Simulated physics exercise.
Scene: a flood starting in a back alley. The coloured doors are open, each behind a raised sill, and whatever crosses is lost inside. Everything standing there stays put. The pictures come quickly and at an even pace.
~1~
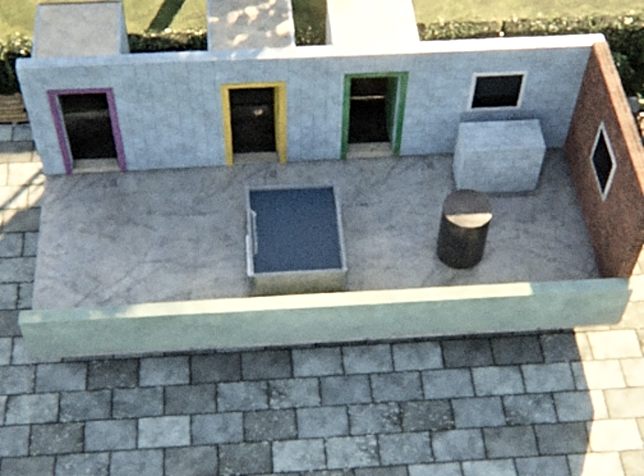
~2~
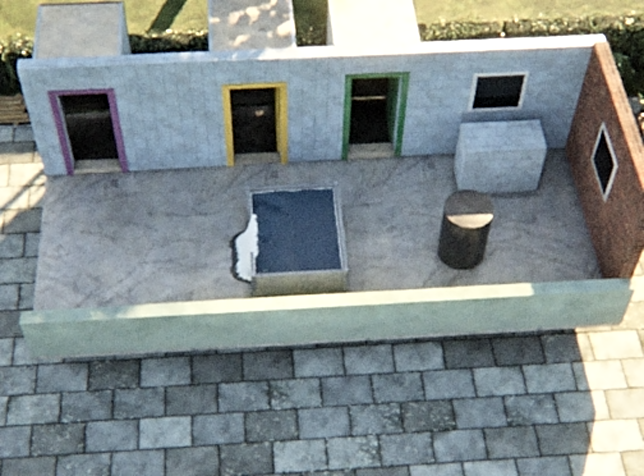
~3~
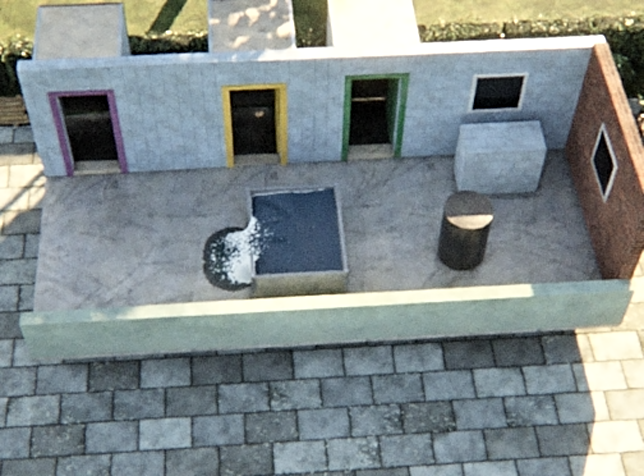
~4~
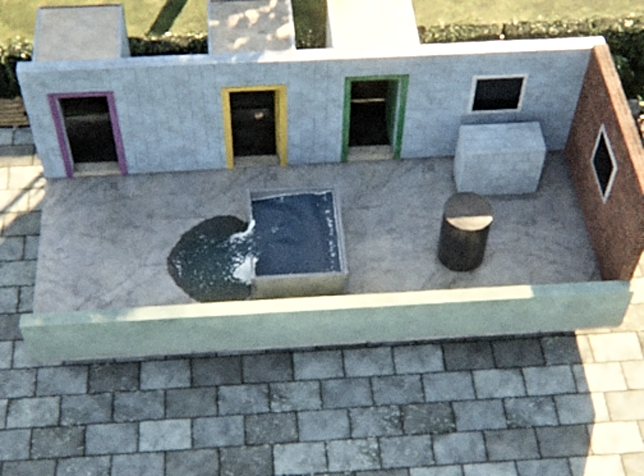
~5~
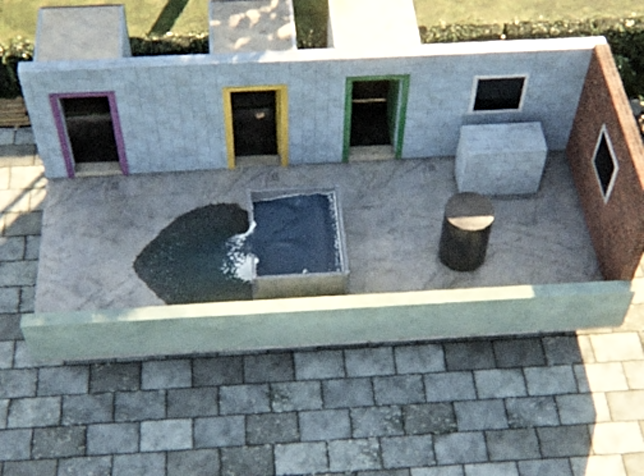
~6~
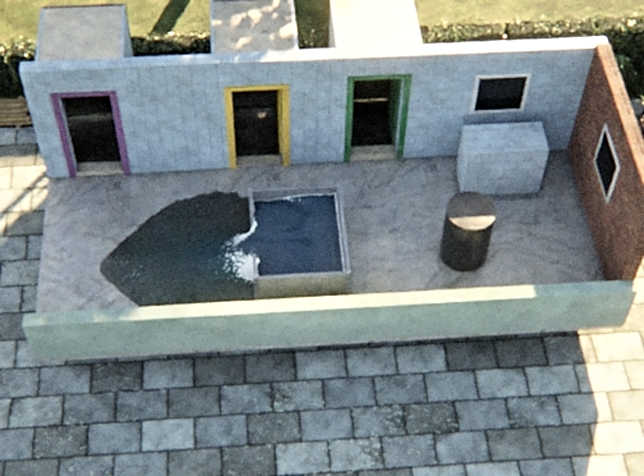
In this clip, water in an open tank inside a walled paved yard with purple, yellow and green doorways pours out through the tank's left side, foaming at the gap, and spreads leftward across the floor in a widening dark pool.
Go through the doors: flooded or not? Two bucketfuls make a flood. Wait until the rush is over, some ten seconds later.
At the end, the yellow door will keep it to two buckets; the purple door will keep it to two buckets; the green door will keep it to two buckets.
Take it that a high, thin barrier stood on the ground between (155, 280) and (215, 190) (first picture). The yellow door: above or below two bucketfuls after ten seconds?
Yellow door: Overshoots.
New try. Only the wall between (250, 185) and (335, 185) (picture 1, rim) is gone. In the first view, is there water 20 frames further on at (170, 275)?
There: Clear.
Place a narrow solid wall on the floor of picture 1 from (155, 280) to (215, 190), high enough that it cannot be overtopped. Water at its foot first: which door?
It's the one in yellow.
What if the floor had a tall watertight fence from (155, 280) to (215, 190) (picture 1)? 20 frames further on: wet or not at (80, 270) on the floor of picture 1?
There: Awash.
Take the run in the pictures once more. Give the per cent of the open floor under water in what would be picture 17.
It works out to about 40 in a hundred.
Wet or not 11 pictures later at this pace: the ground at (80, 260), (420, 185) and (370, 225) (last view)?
First spot submerged, second spot spared, third spot spared.
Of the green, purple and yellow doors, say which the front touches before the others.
The purple door.
A moment on, water covers 35 % of the floor; the yellow door not reached, the purple door not reached, the green door not reached.
Next, water covers 40 % of the floor; the yellow door not reached, the purple door wet at the sill, nothing in, the green door not reached.
Then, water covers 40 % of the floor; the yellow door not reached, the purple door under two buckets in, the green door not reached.
Later, water covers 40 % of the floor; the yellow door not reached, the purple door under two buckets in, the green door not reached.
In the end, water covers 30 % of the floor; the yellow door not reached, the purple door under two buckets in, the green door not reached.
